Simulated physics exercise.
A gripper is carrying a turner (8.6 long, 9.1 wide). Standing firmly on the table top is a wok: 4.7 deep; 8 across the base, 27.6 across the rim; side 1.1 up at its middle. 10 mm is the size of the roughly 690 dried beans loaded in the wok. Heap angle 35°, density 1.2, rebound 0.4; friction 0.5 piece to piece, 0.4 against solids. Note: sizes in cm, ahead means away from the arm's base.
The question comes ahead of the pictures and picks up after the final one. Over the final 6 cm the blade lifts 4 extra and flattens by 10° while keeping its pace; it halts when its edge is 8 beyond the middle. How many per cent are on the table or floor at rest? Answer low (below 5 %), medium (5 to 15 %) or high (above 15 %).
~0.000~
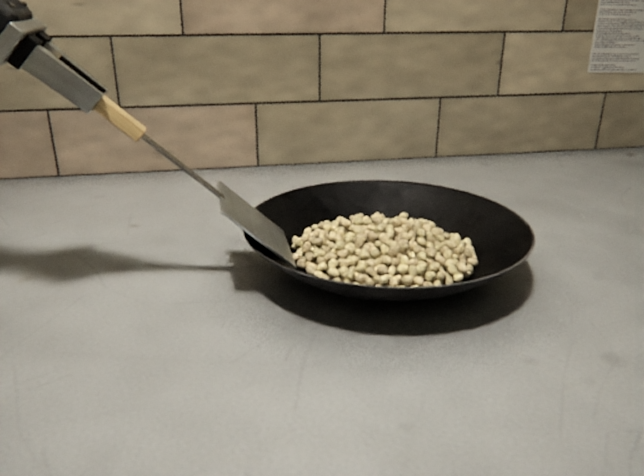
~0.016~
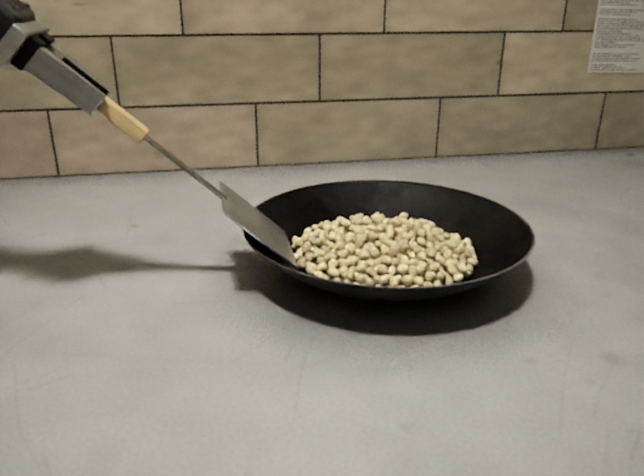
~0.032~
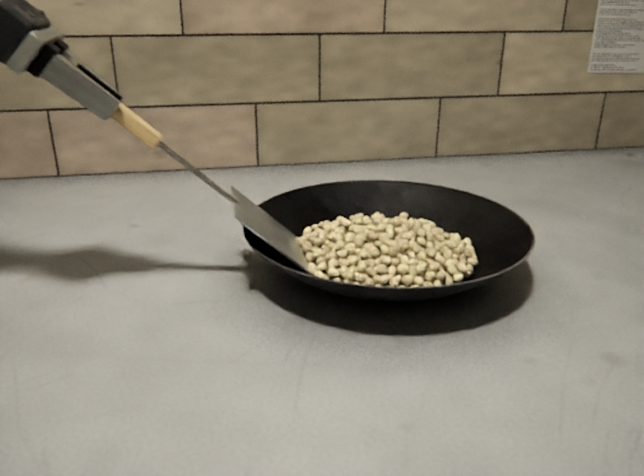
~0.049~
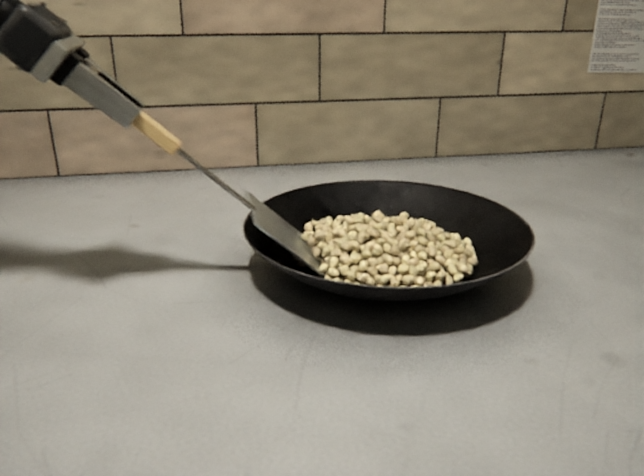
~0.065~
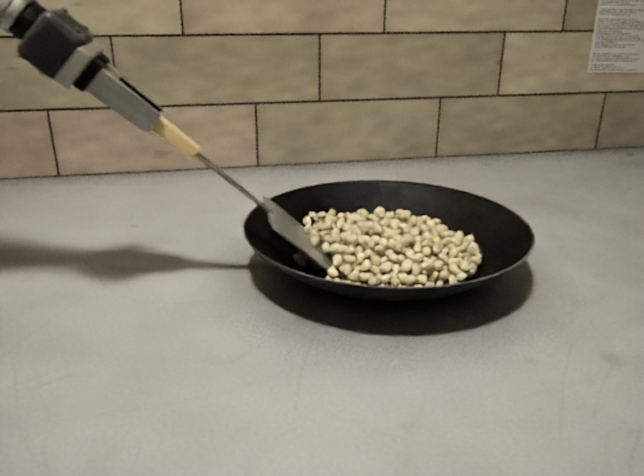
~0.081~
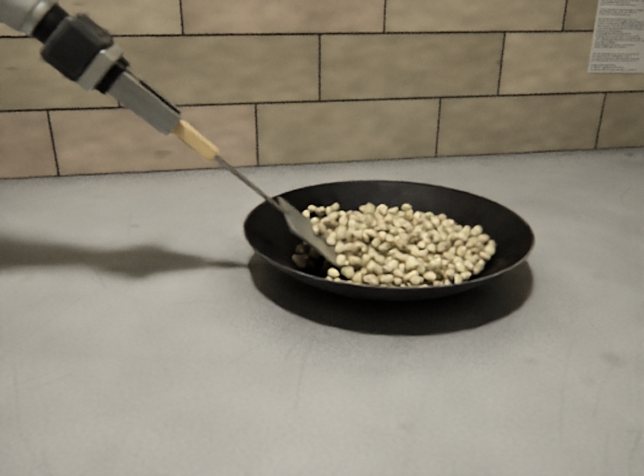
High.
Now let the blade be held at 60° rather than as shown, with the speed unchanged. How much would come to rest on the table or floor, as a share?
Roughly 35 per cent.
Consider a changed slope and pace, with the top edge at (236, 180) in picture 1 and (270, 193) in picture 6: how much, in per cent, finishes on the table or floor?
Around 10 per cent finishes there.
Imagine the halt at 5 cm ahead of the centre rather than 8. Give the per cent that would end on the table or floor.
Changed stop: Approx. 15 %.
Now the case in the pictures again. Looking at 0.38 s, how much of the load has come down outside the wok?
Roughly 25 percent.
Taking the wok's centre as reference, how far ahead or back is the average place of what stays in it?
What stays is shifted forward by around 4.5 cm.
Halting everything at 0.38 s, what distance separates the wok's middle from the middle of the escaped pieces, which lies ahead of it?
I'd say some 22 centimetres.
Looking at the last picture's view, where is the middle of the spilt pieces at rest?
Near pixel (584, 238).
By 0.12 s, sloping 43°, highest piece 6 above the table; 691 in the wok.
By 0.16 s, sloping 40°, highest piece 8 above the table; 689 in the wok, 2 on the blade or in flight.
By 0.38 s, sloping 33°, highest piece 10 above the table; 462 in the wok, 166 on the table or floor, 63 on the blade or in flight.
By 1.43 s, sloping 33°, highest piece 5 above the table; 462 in the wok, 229 on the table or floor.
Final count, 462 in the wok, 229 on the table or floor. That is 33 % on the table or floor.
